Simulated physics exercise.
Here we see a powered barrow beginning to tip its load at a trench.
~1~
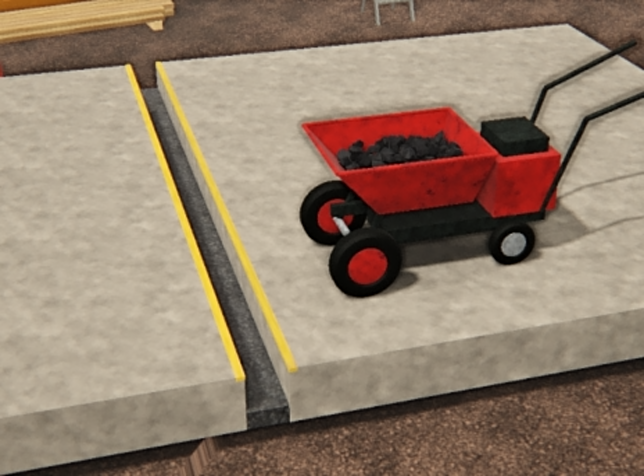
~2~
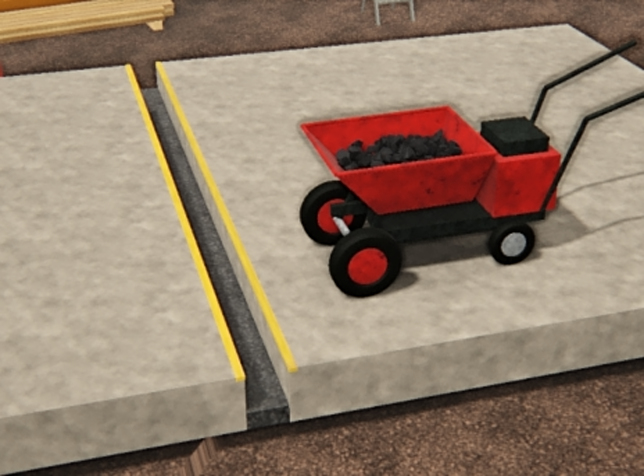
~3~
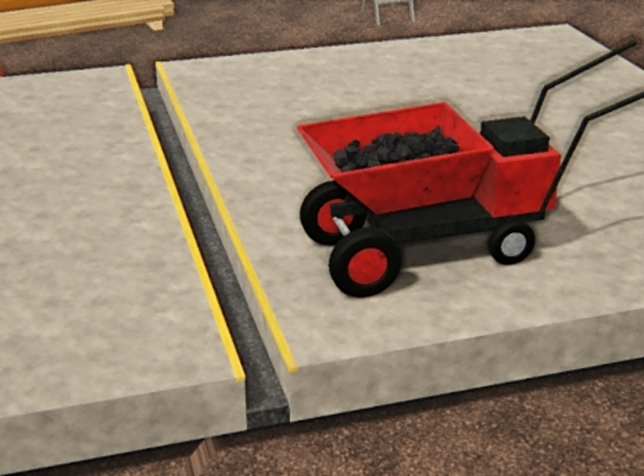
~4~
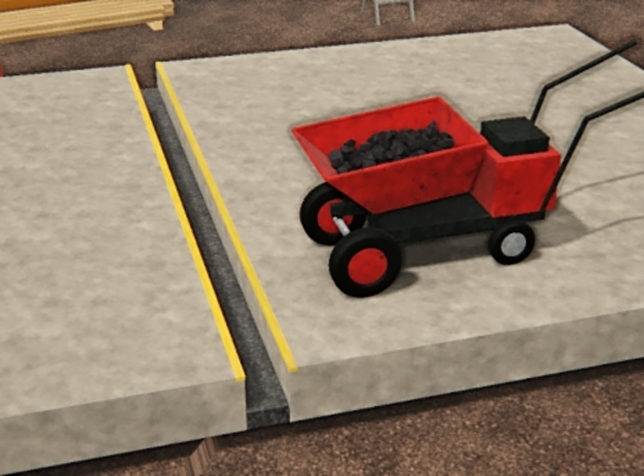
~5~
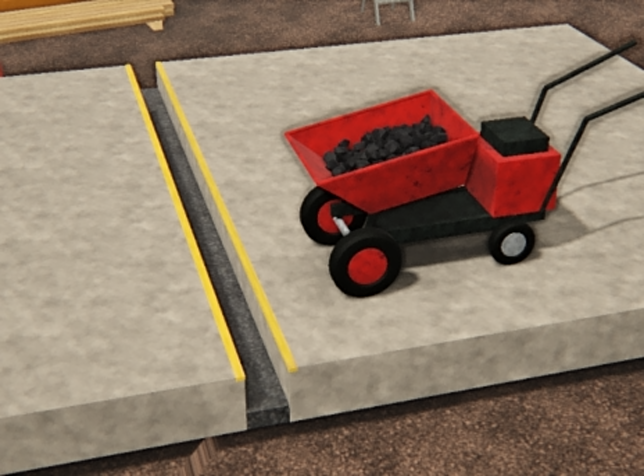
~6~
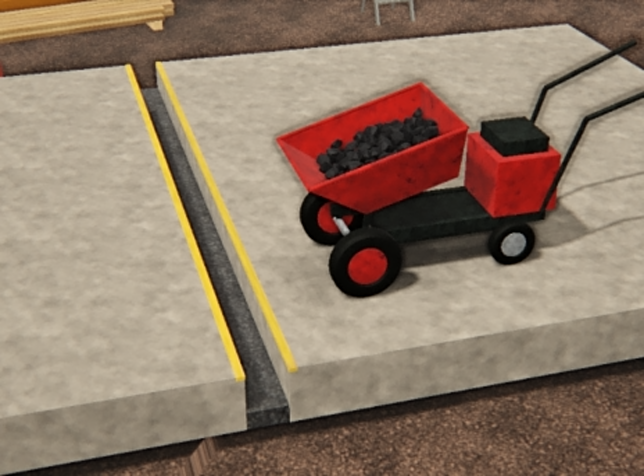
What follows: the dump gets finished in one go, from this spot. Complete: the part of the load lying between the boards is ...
More than half.
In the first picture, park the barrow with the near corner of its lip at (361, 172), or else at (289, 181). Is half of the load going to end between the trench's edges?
Respectively: The bigger portion, a smaller portion.
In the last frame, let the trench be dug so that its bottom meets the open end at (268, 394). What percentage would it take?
Estimate: Approx. 70 %.
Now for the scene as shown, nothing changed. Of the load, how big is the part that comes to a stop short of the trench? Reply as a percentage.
0 per cent.
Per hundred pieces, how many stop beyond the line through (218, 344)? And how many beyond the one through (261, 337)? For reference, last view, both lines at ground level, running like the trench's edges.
That's 30 per cent for the first and 80 per cent for the second.
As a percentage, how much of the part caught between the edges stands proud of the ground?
Roughly 5 %.
Shortly afterwards, skip tipped steeply; the whole lot in the skip.
Next, skip tipped right over; the bulk in the skip; near a quarter in or heaped over the trench; a little beyond it; only a few falling.
Some moments later, skip tipped right over; near two thirds in or heaped over the trench; near a quarter beyond it.
In the end, skip tipped right over; the bulk in or heaped over the trench; near a quarter beyond it.
